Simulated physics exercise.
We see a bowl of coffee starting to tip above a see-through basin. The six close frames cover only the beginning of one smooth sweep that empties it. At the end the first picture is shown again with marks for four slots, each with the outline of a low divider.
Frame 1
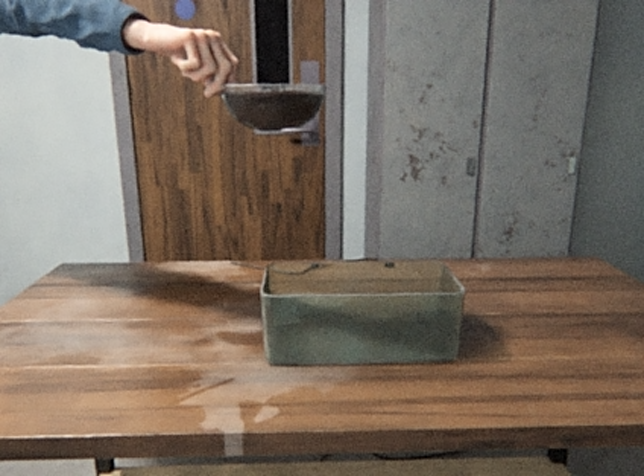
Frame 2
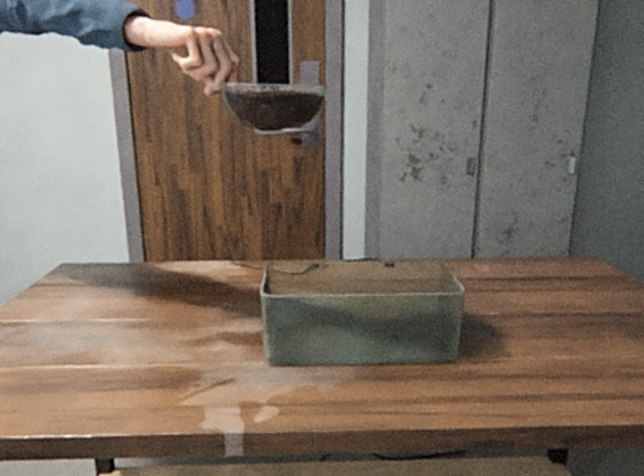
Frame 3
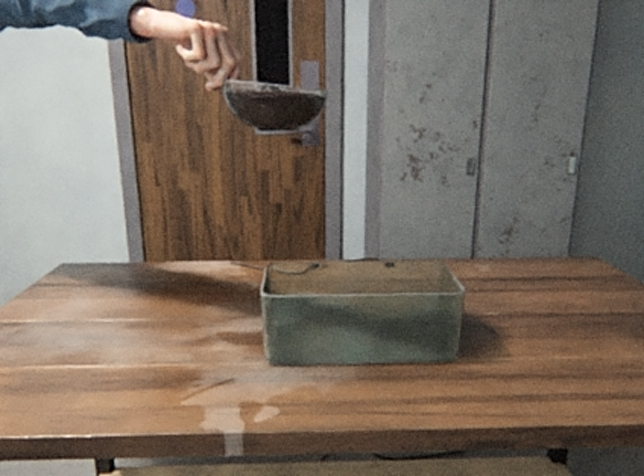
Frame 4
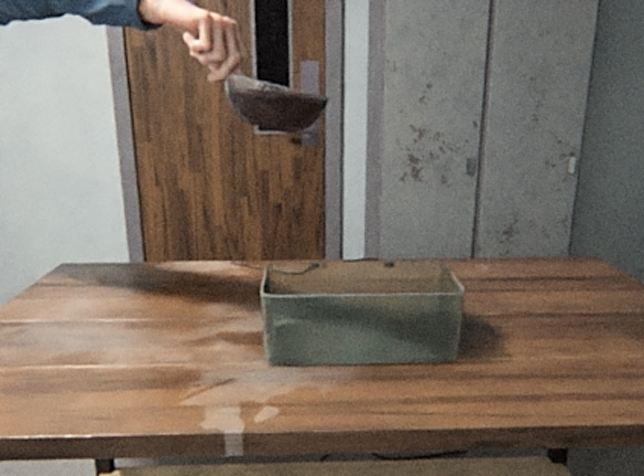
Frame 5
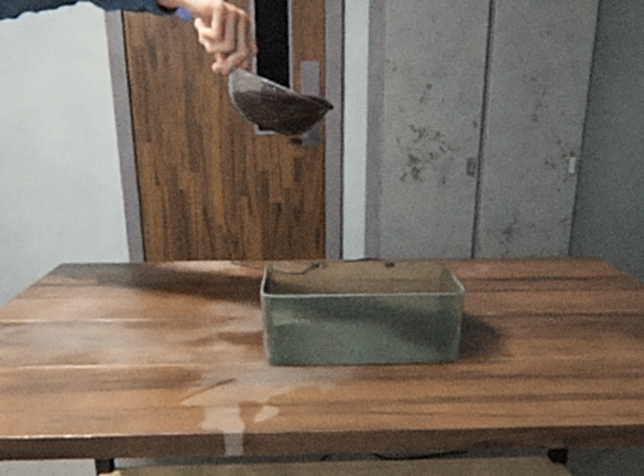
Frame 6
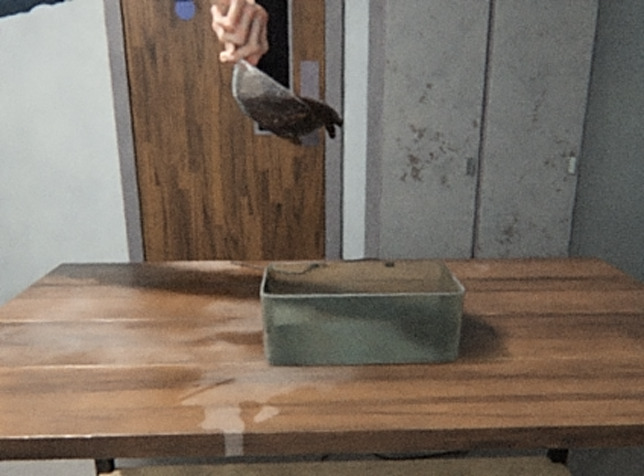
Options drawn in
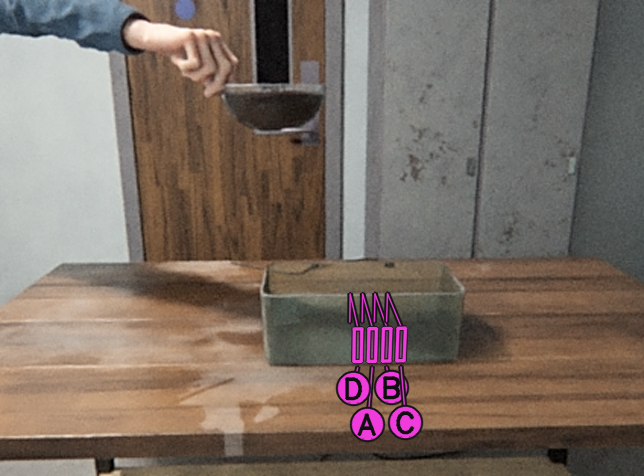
A hand held a bowl of coffee level above a see-through basin on a wooden table, then tilted it to the right until dark coffee slipped over the lip.
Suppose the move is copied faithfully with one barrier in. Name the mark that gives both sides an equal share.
Use place B.
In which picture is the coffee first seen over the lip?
Picture 5.
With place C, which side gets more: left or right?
More ends on the left.
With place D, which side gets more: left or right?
More ends on the right.
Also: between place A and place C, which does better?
That would be A.
On the marked copy, A at (372, 366); B at (386, 366); C at (400, 366); D at (357, 367).
If A is chosen, about 34 % ends left of the wall and 64 % right of it; 3 % is lost outside.
If B is chosen, about 55 % ends left of the wall and 42 % right of it; 4 % is lost outside.
If C is chosen, about 80 % ends left of the wall and 16 % right of it; 5 % is lost outside.
If D is chosen, about 21 % ends left of the wall and 76 % right of it; 3 % is lost outside.
